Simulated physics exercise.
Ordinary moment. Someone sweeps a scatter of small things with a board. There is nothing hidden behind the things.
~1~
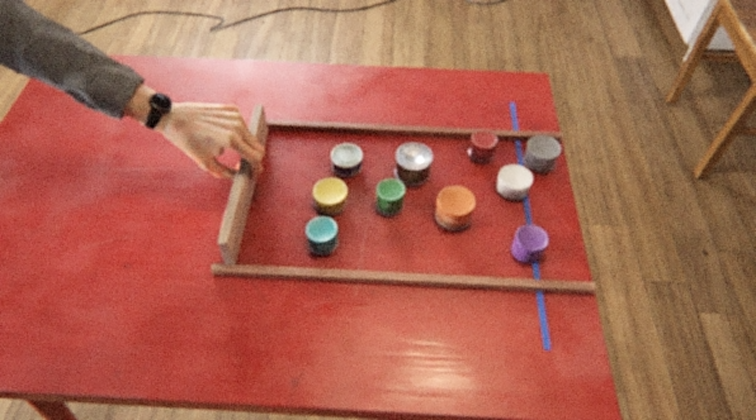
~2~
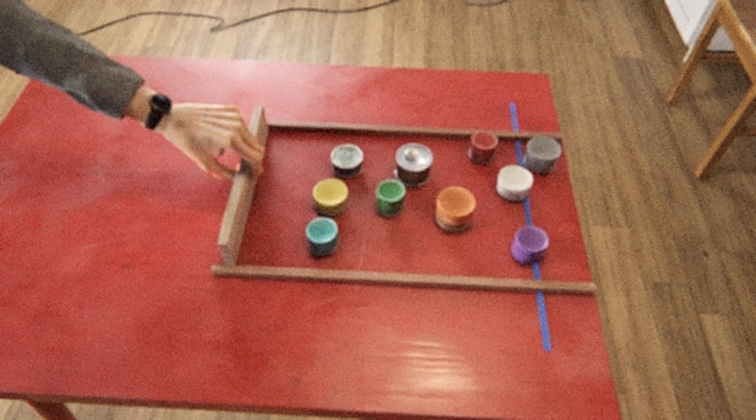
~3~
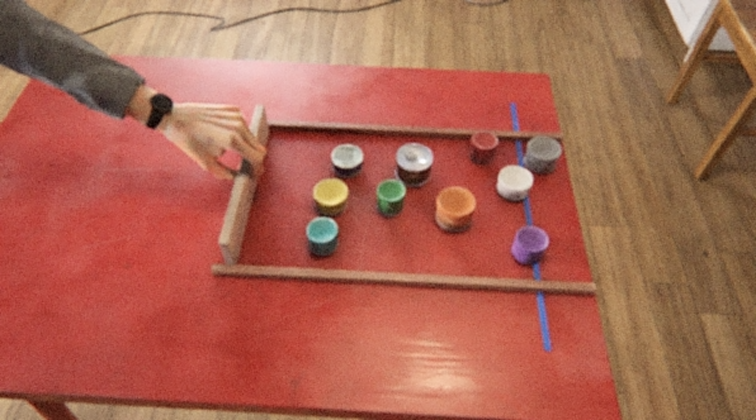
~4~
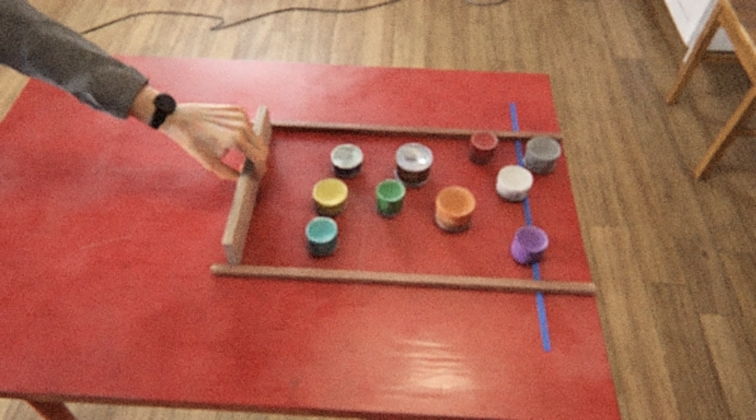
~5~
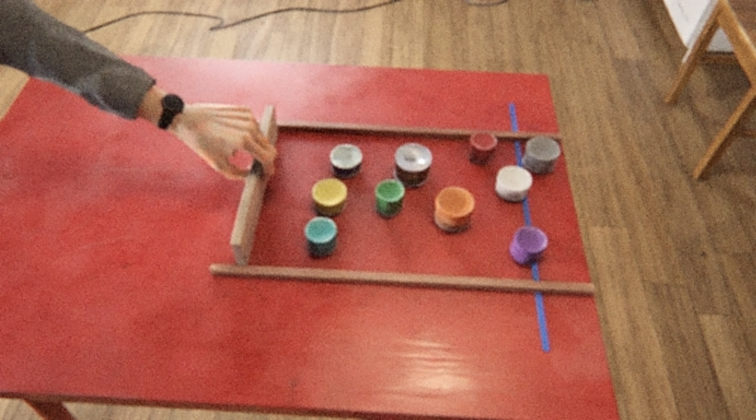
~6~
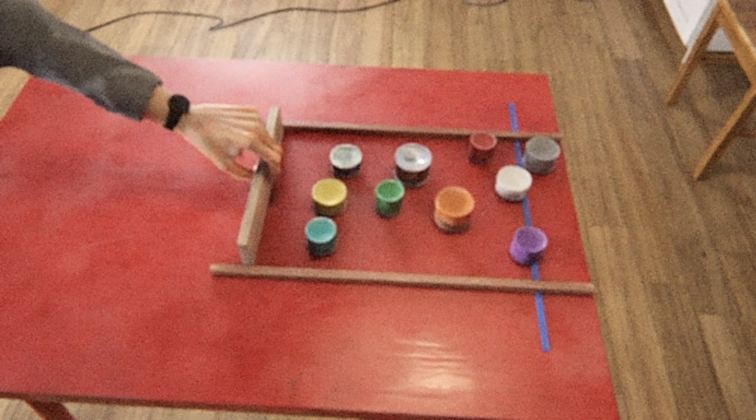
At first, a hand holds a wooden board upright on a red table, left of a scatter of small colourful pots between two wooden rails, and barely moves. Then the hand slides the board slightly to the right, still short of the pots, which stay in place near the blue tape.
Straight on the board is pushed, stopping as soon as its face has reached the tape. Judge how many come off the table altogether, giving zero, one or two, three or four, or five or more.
Honestly, the push sends one or two of them over the end.
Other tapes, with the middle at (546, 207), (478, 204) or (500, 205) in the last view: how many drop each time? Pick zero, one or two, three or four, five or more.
In order: Five or more, no fall at all, not one.
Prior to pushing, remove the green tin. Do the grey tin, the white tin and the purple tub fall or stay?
Grey tin still up; white tin down; purple tub still up.
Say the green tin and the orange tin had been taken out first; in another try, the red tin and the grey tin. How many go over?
Try one: 1; try two: 1.
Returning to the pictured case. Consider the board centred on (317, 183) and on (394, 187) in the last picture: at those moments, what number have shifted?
It comes to 2 for the first spot, 6 for the other.
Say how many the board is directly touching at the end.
At rest, 5 are in contact.
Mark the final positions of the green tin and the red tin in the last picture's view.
The green tin at (575, 200), the red tin at (532, 146).
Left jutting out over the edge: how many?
As for overhanging, the count is 4.
Soon after, none off yet; grey tin at rest near (541, 155); purple tub at rest near (528, 245); white tin at rest near (513, 184).
Then, none off yet; grey tin at rest near (541, 155); purple tub at rest near (528, 245); white tin moved a little near (523, 187).
At rest, the number that fall off is one or two; fallen, white tin.
